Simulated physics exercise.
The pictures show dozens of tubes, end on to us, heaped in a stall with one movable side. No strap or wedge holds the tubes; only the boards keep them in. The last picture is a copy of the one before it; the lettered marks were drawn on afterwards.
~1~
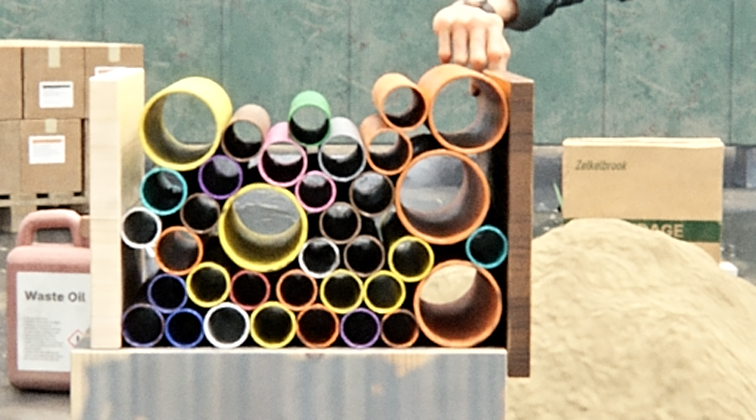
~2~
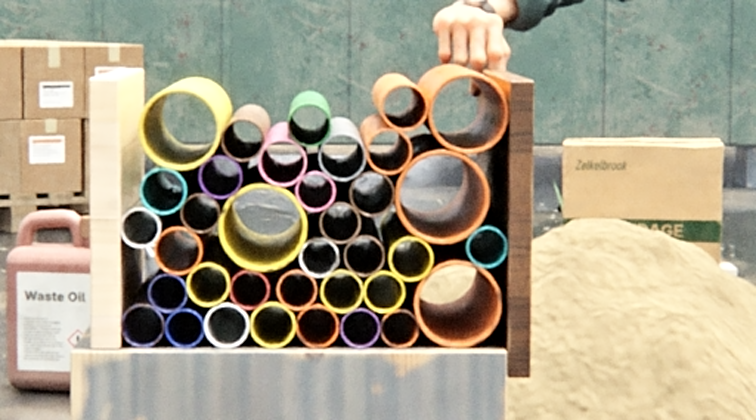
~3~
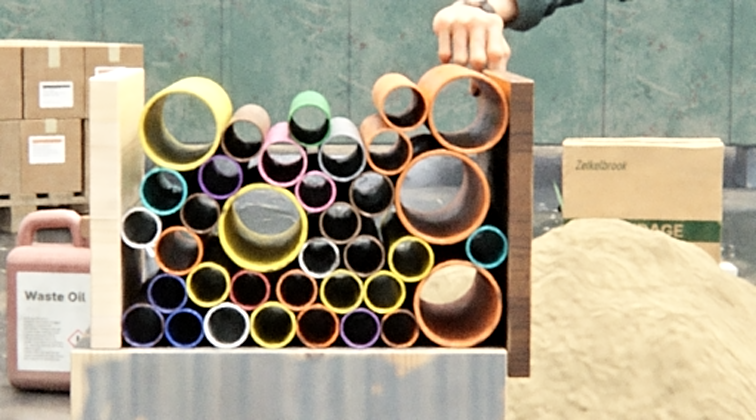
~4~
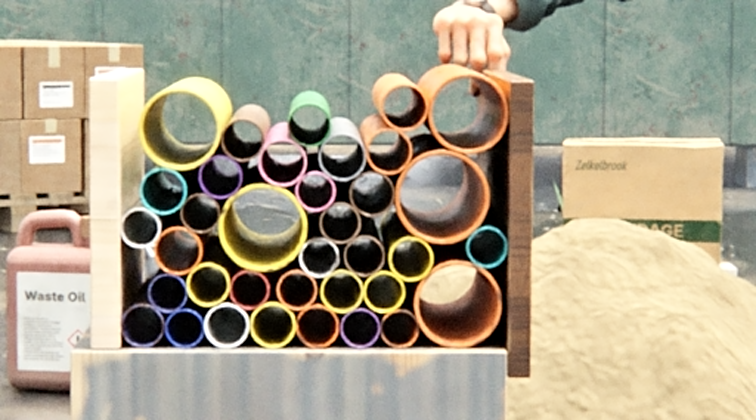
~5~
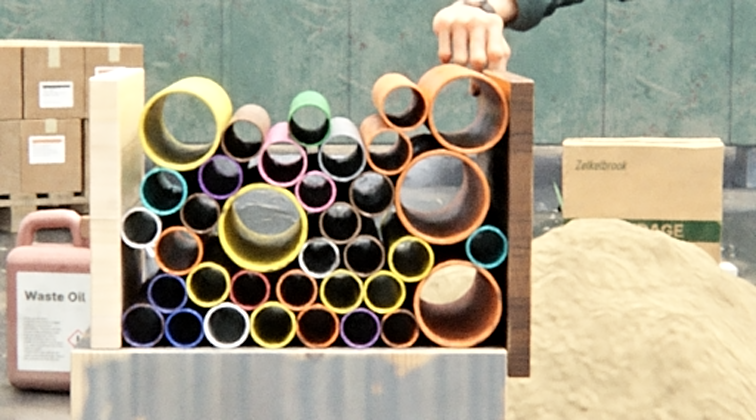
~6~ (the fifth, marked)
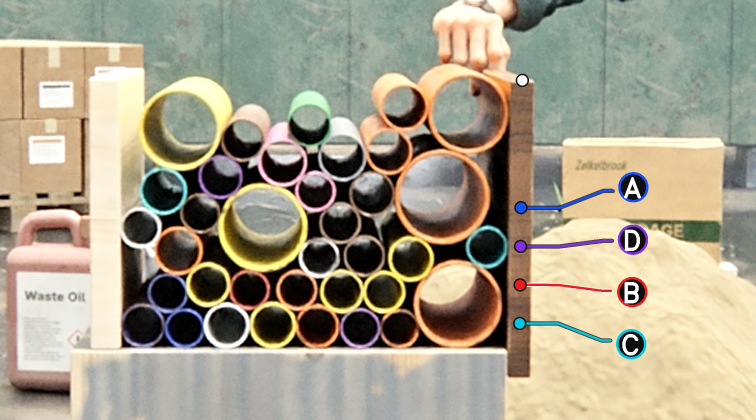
In a yard with a green wall behind, dozens of colourful tubes of different sizes lie heaped between upright boards, beside a sandy mound, while a hand rests at the top of the right side board; nothing visibly moves.
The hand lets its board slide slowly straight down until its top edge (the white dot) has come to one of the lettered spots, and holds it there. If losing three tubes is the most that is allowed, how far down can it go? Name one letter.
Lower it to D and no more.
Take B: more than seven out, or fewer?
It loses fewer than seven.
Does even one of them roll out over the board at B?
At B: Yes.
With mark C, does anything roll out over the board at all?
Yes.
On the marked copy, A at (521, 207); B at (521, 285); C at (520, 323); D at (521, 247); the white dot at (523, 81).
Taking D. A third of the way, top of the board (509, 158).
Two thirds of the way, top of the board (508, 244).
When it is over, top of the board (508, 246), one out over the board.
As for the rest, A one out over the board; B more than three out over the board; C more than three out over the board.
